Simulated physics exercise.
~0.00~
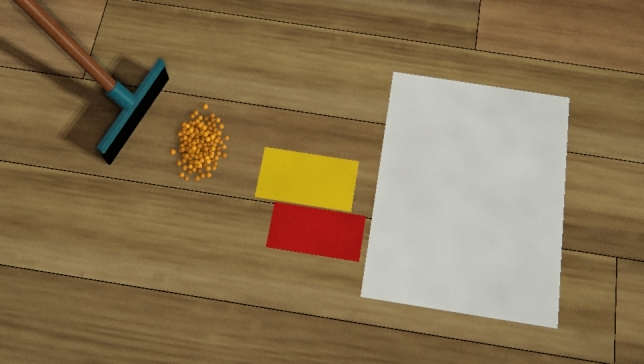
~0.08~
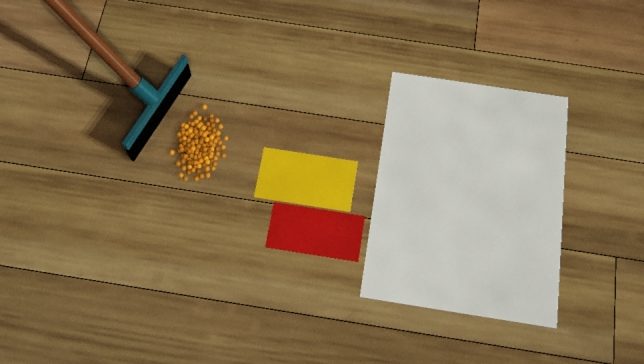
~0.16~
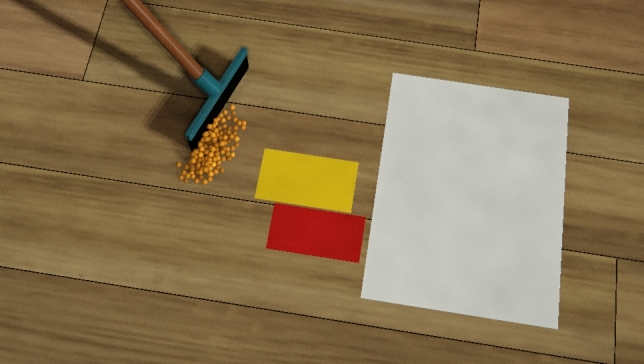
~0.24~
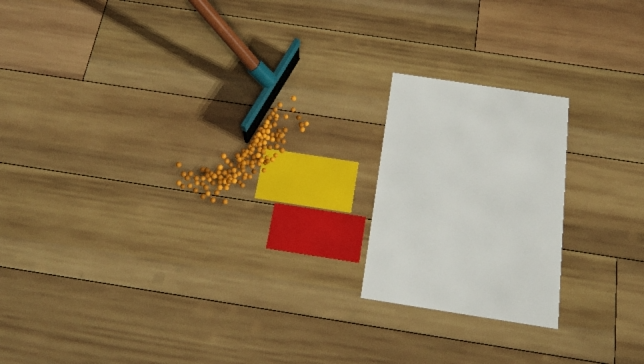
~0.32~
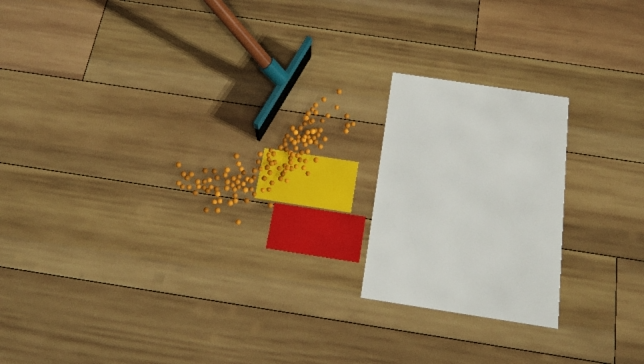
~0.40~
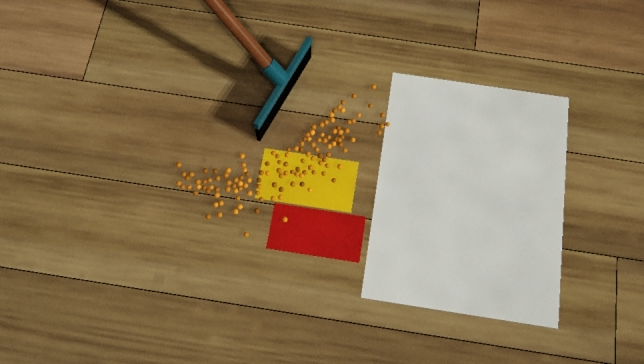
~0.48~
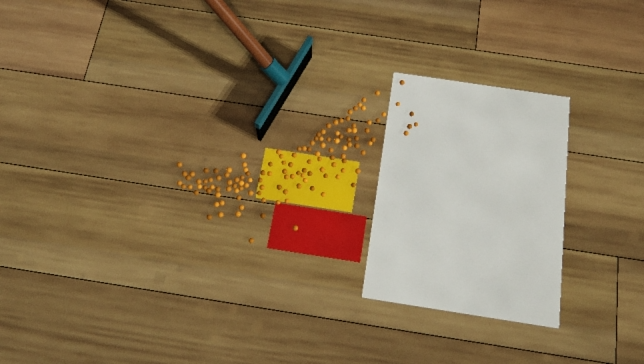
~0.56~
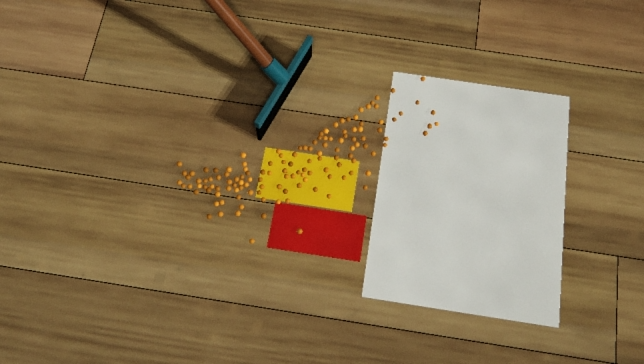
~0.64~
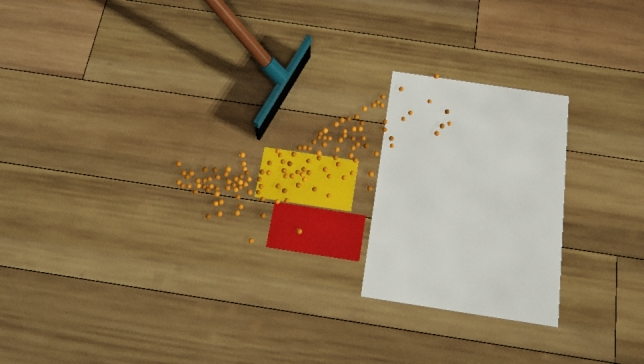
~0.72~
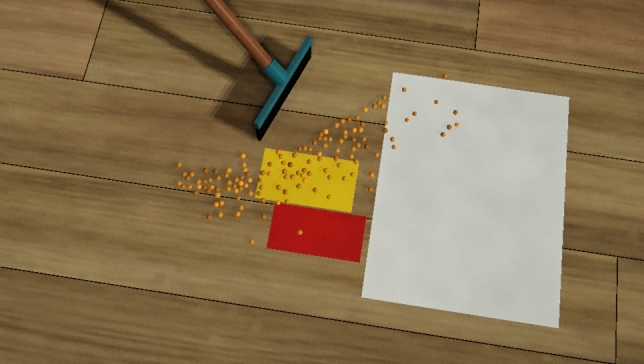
A wooden plank floor is seen from above, with the view swaying very slightly. A teal squeegee with a black blade and a brown handle stands at the upper left beside a small heap of orange kernels, with yellow and red mats near the middle and a large white sheet to the right. The squeegee moves right, meets the heap and pushes through its upper part, then stops above the yellow mat. The kernels scatter onward, some rolling onto the white sheet. They come to rest in a loose trail across bare wood and the yellow mat, with a few on the white sheet's upper left and barely any on the red.
